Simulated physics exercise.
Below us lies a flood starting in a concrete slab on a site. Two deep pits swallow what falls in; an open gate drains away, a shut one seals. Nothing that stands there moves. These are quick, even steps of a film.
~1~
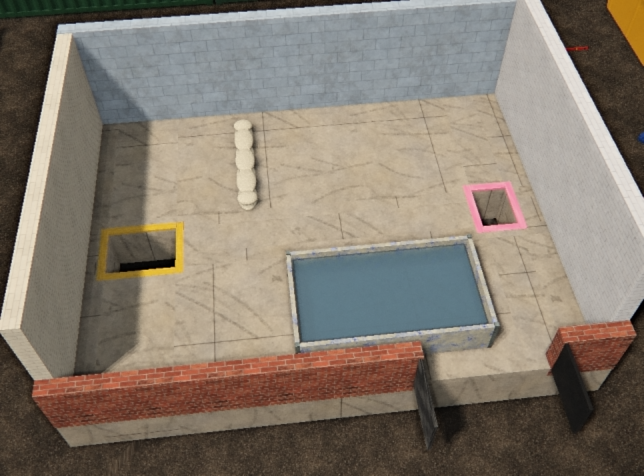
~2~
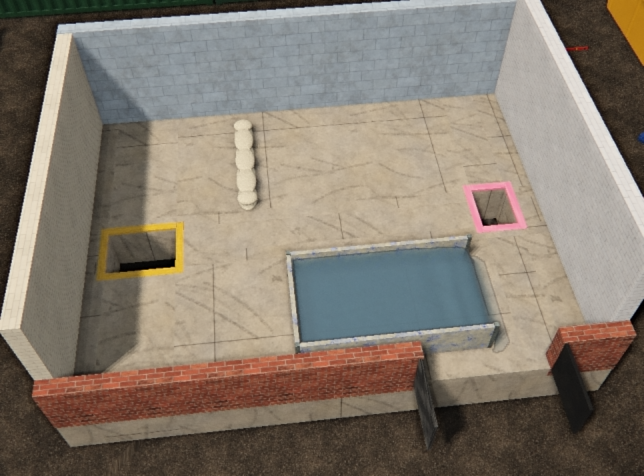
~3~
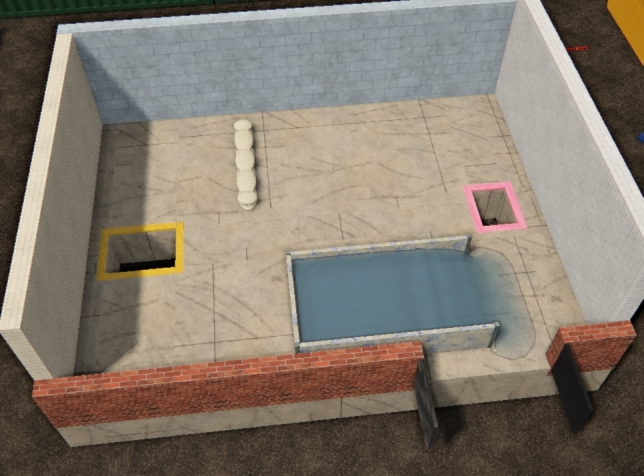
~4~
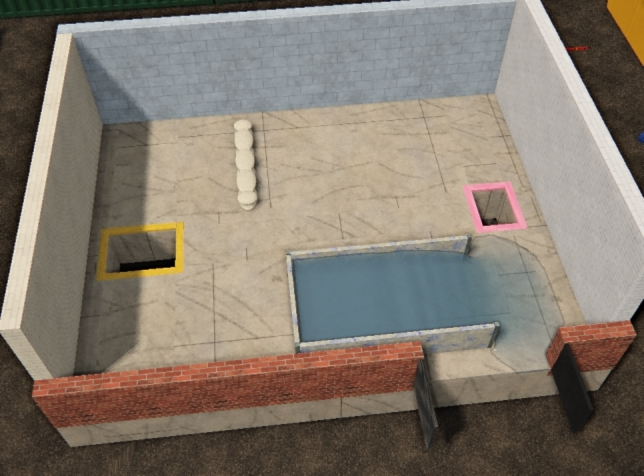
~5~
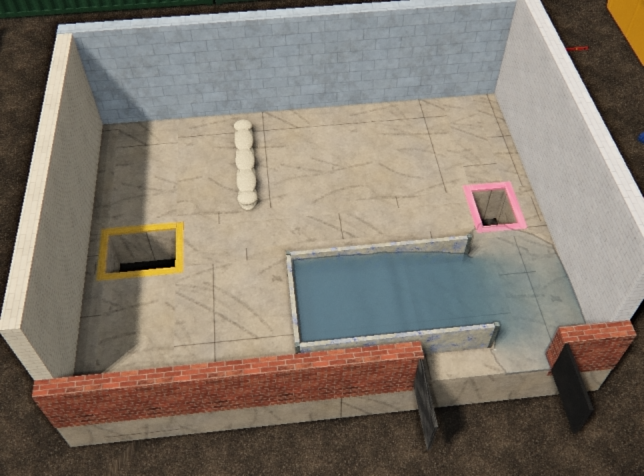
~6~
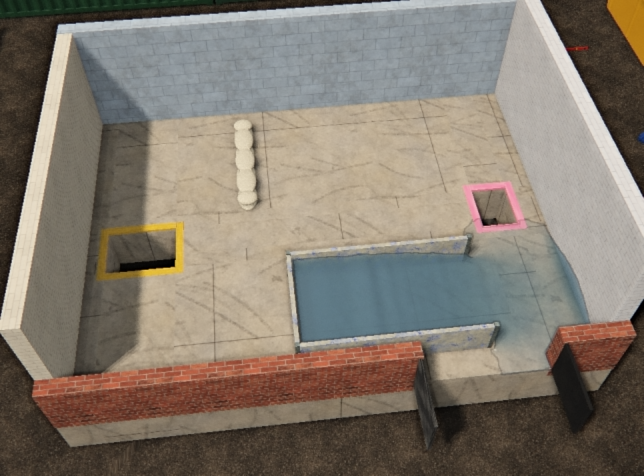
Blue water poured out of the open right end of a low rectangular tank, spreading across the pale stone floor toward the right wall, while the yellow-edged and pink-edged pits stayed still.
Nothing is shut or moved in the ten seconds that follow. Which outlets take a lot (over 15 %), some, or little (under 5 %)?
The gate takes above 15 %; the yellow pit takes not even 5 %; the pink pit takes above 15 %.
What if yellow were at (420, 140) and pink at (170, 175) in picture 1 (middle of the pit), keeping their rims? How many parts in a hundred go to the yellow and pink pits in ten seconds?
Per cent: Yellow 30, pink 0.
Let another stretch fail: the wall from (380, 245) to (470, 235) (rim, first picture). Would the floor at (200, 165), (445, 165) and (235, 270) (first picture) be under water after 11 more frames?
In that order: No water, under water, dry.
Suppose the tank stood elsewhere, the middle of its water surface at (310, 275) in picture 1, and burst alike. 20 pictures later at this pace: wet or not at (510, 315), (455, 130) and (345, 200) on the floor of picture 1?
In that order: Flooded, awash, dry.
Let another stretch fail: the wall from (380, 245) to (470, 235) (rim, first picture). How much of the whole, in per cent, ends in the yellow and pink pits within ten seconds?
Parts in a hundred: Yellow 2, pink 20.
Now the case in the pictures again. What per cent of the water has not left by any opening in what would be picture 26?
Some 74 per cent.
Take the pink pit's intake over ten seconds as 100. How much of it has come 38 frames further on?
Roughly 80 per cent.
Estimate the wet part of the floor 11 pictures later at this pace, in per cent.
Some 15 per cent.
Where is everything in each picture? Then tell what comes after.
The first picture shows still water in the tank at (388, 291).
In the second picture, the front is at a hidden place, out from the gap at (476, 294).
In the third picture, the front is at a hidden place, out from the gap at (475, 296).
In the fourth picture, the front is at a hidden place, out from the gap at (475, 296).
In the fifth picture, water pours out at (475, 296) and has run to a hidden place.
In the sixth picture, water pours out at (475, 297) and has run to (545, 229).
A moment on, water covers 10 % of the floor; the gate 1 %, the yellow pit 0 %, the pink pit 1 %.
Next, water covers 15 % of the floor; the gate 3 %, the yellow pit 0 %, the pink pit 4 %.
Then, water covers 20 % of the floor; the gate 10 %, the yellow pit 0 %, the pink pit 16 %.
Later, water covers 35 % of the floor; the gate 19 %, the yellow pit 0 %, the pink pit 29 %.
In the end, water covers 45 % of the floor; the gate 24 %, the yellow pit 0 %, the pink pit 35 %.
